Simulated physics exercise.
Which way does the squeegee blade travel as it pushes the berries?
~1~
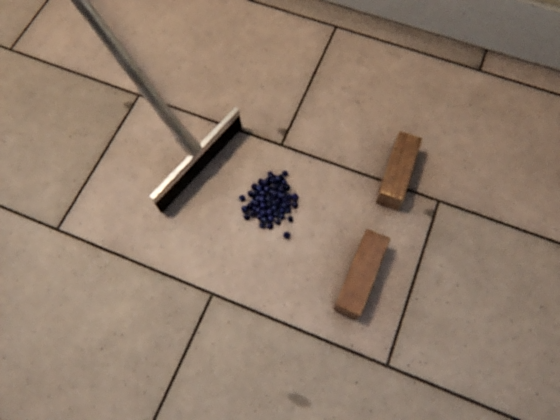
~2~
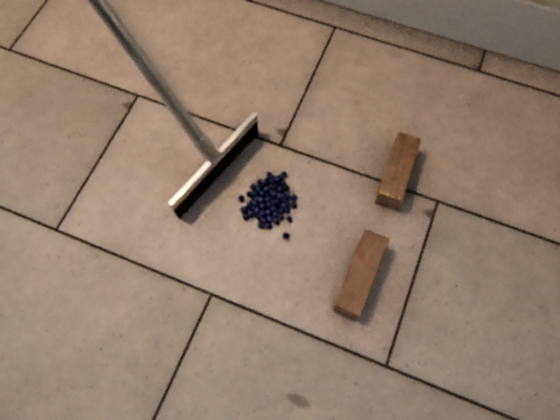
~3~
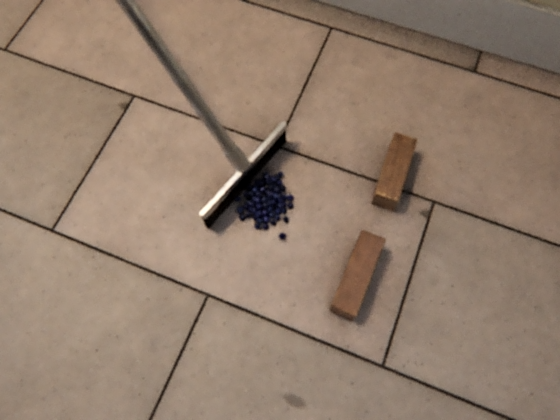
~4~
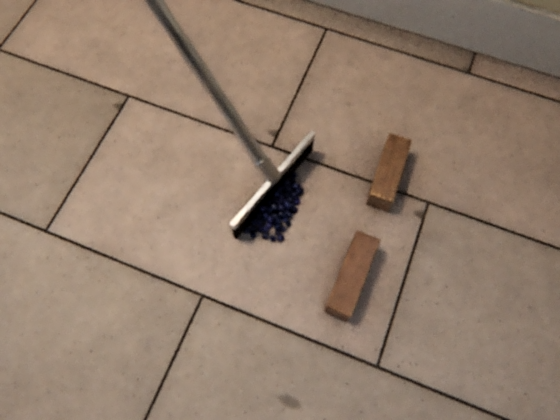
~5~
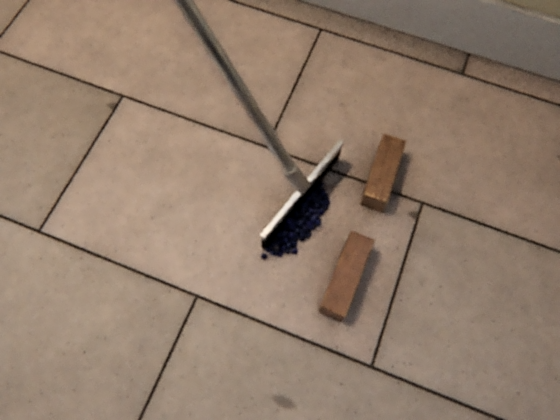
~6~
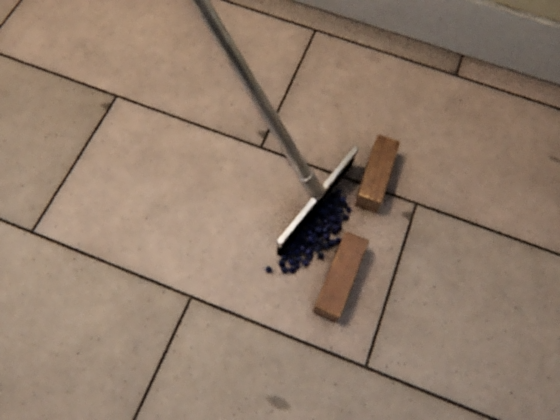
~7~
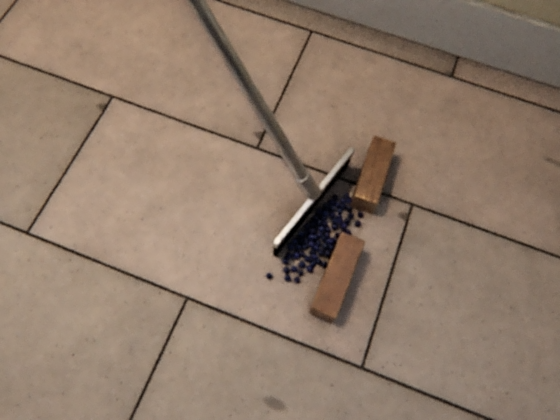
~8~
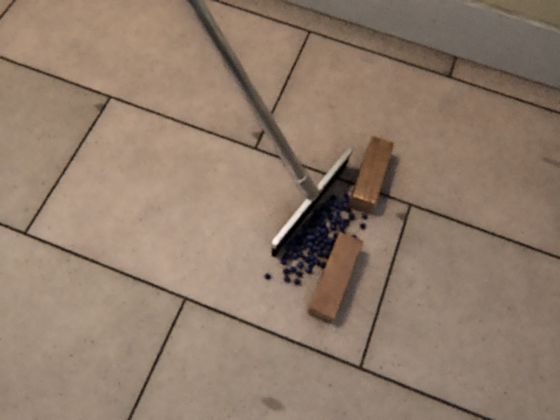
The blade travels to the right, towards the two brown blocks.
